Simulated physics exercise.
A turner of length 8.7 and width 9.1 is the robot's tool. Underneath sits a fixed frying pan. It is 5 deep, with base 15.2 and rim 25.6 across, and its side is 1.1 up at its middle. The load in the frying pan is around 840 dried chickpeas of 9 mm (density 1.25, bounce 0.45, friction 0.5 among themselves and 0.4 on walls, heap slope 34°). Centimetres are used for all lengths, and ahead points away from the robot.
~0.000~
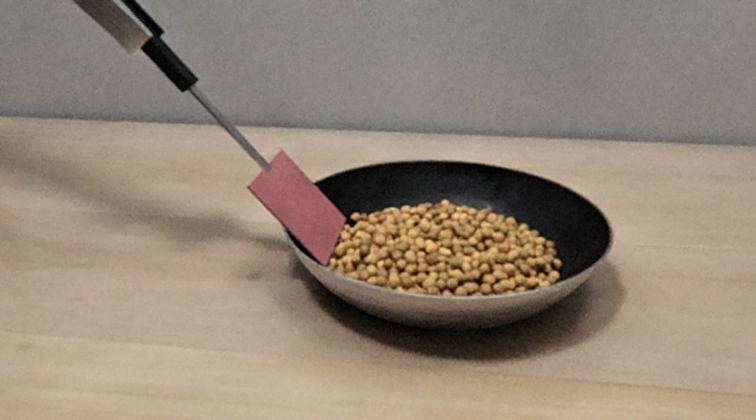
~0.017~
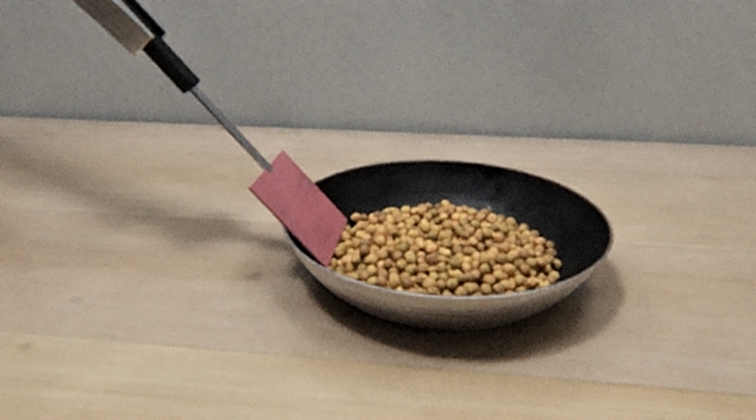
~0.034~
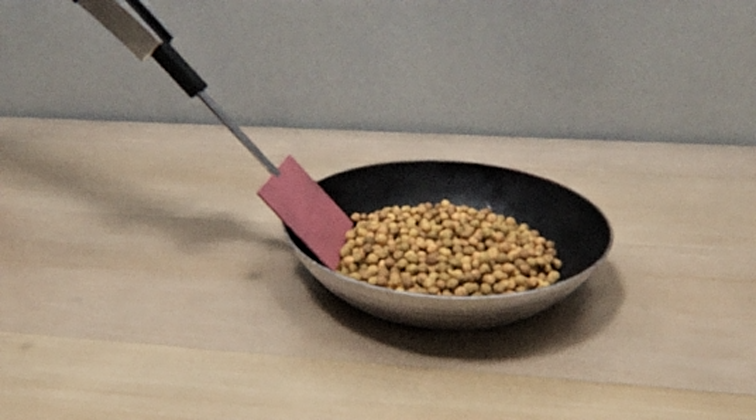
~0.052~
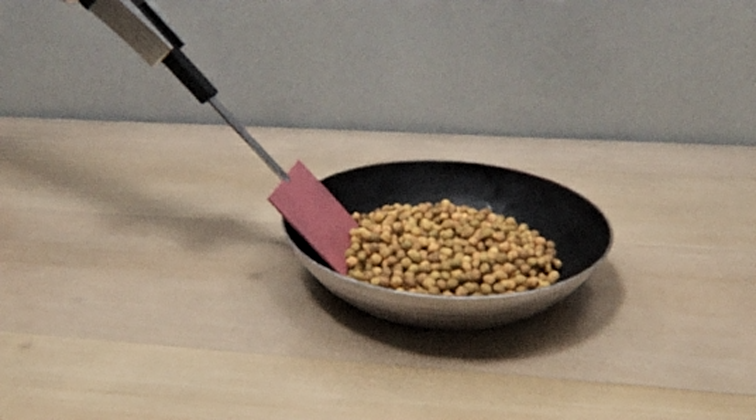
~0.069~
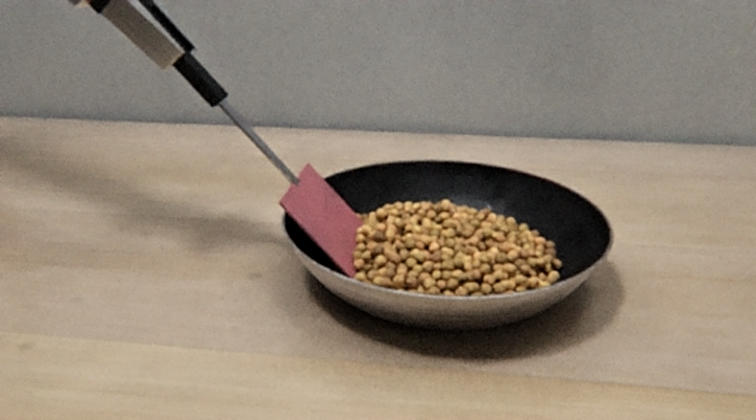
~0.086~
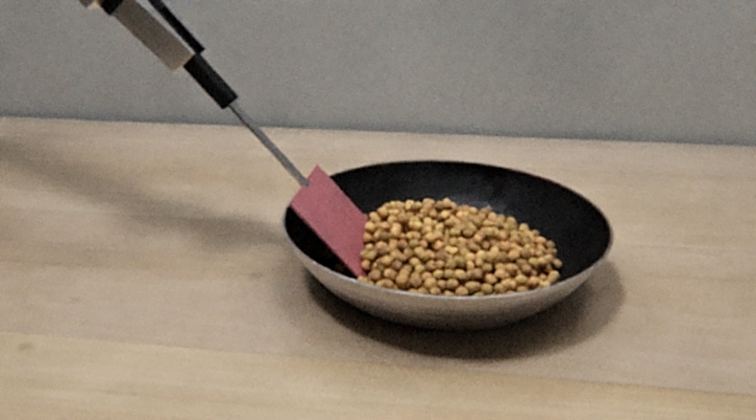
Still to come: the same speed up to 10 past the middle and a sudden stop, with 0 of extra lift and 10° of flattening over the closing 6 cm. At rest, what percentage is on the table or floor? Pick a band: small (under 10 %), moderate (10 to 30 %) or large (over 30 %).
The share is moderate, 10 to 30 %.
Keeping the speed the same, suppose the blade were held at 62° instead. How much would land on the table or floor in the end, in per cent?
Then roughly 25 percent.
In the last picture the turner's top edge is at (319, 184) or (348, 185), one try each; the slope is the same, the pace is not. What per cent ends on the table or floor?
Roughly 30 per cent, then roughly 45 per cent.
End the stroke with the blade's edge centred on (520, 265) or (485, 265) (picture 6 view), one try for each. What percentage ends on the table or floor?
Respectively some 0 and 0 percent end on the table or floor.
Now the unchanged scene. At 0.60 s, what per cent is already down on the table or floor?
Roughly 20 percent of it.
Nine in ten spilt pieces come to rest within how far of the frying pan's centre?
Some 25 cm from the centre.
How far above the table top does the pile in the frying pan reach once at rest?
Close to 6.5 centimetres high.
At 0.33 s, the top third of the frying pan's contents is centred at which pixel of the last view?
Near pixel (538, 231).
By 0.21 s, sloping 49°, highest piece 4 above the table; 840 in the frying pan.
By 0.33 s, sloping 46°, highest piece 6 above the table; 840 in the frying pan.
By 0.60 s, sloping 39°, highest piece 6 above the table; 675 in the frying pan, 147 on the table or floor, 18 on the blade or in flight.
By 1.65 s, sloping 39°, highest piece 6 above the table; 669 in the frying pan, 171 on the table or floor.
Final count, 669 in the frying pan, 171 on the table or floor. That is 20 % on the table or floor.
